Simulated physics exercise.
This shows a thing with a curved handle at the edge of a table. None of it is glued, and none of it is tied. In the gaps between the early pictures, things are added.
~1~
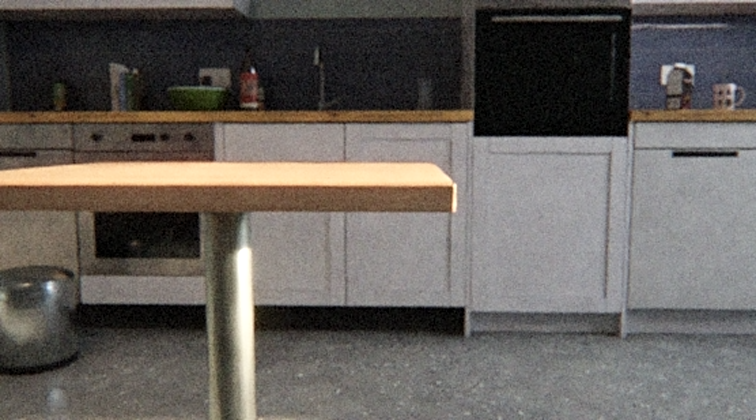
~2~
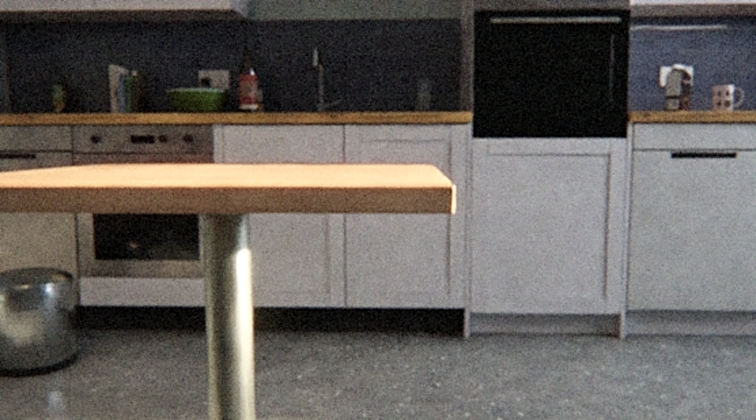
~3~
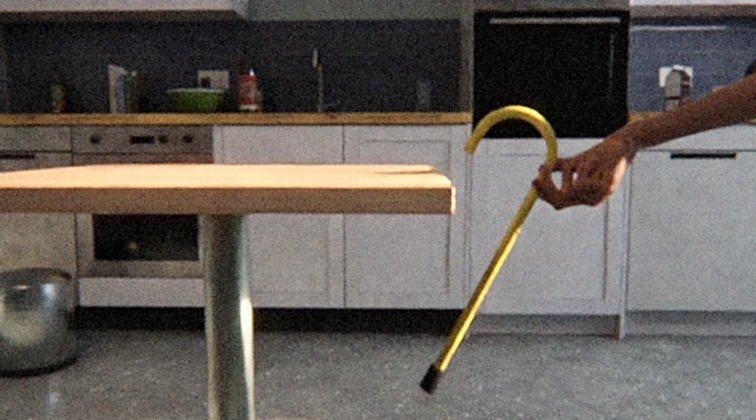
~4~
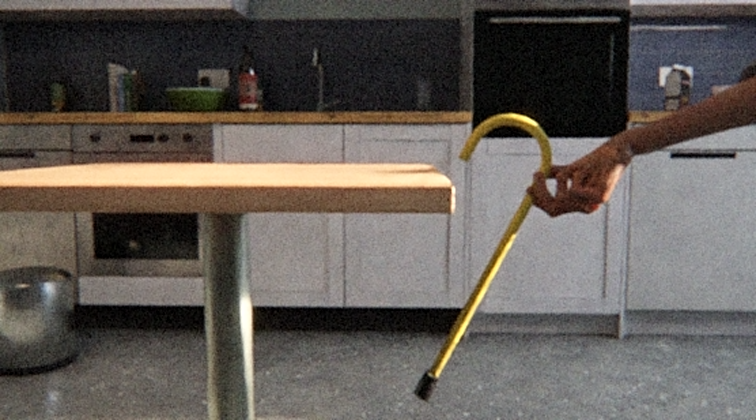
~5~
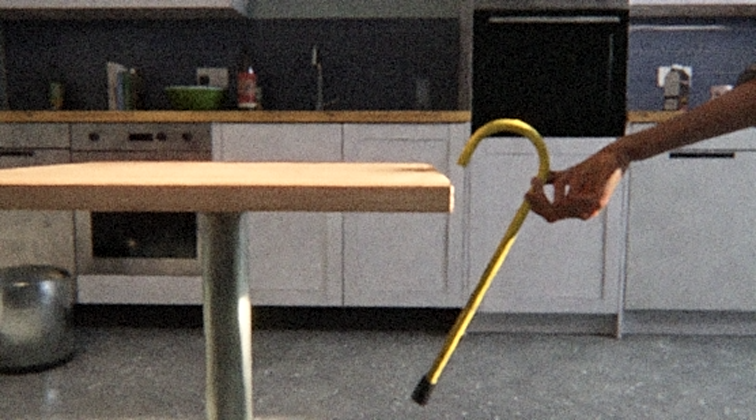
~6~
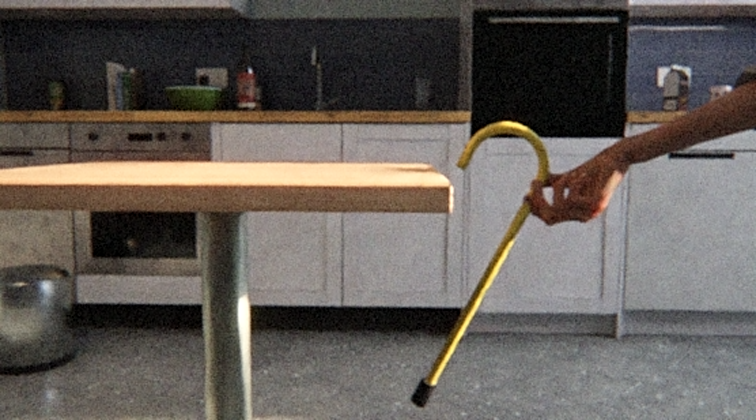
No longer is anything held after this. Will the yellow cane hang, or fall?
It is going to go down from there.
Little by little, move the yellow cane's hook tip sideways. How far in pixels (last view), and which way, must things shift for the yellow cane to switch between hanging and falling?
Shift approx. 24 px, direction left.
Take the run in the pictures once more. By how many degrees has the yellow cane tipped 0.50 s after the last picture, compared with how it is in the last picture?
35 degrees or so.
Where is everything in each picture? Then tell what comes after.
The first picture shows table (227, 180).
The second picture shows table (226, 181).
The third picture shows still on the way; yellow cane (463, 245); table (225, 182).
The fourth picture shows still on the way; yellow cane (458, 253); table (225, 181).
The fifth picture shows still on the way; yellow cane (455, 258); table (224, 180).
The sixth picture shows in place, still held; yellow cane (455, 261); table (223, 180).
Then, 0.34 s after the last picture, yellow cane down below.
Then, 0.50 s after the last picture, yellow cane falling.
At rest, the yellow cane drops past the edge.
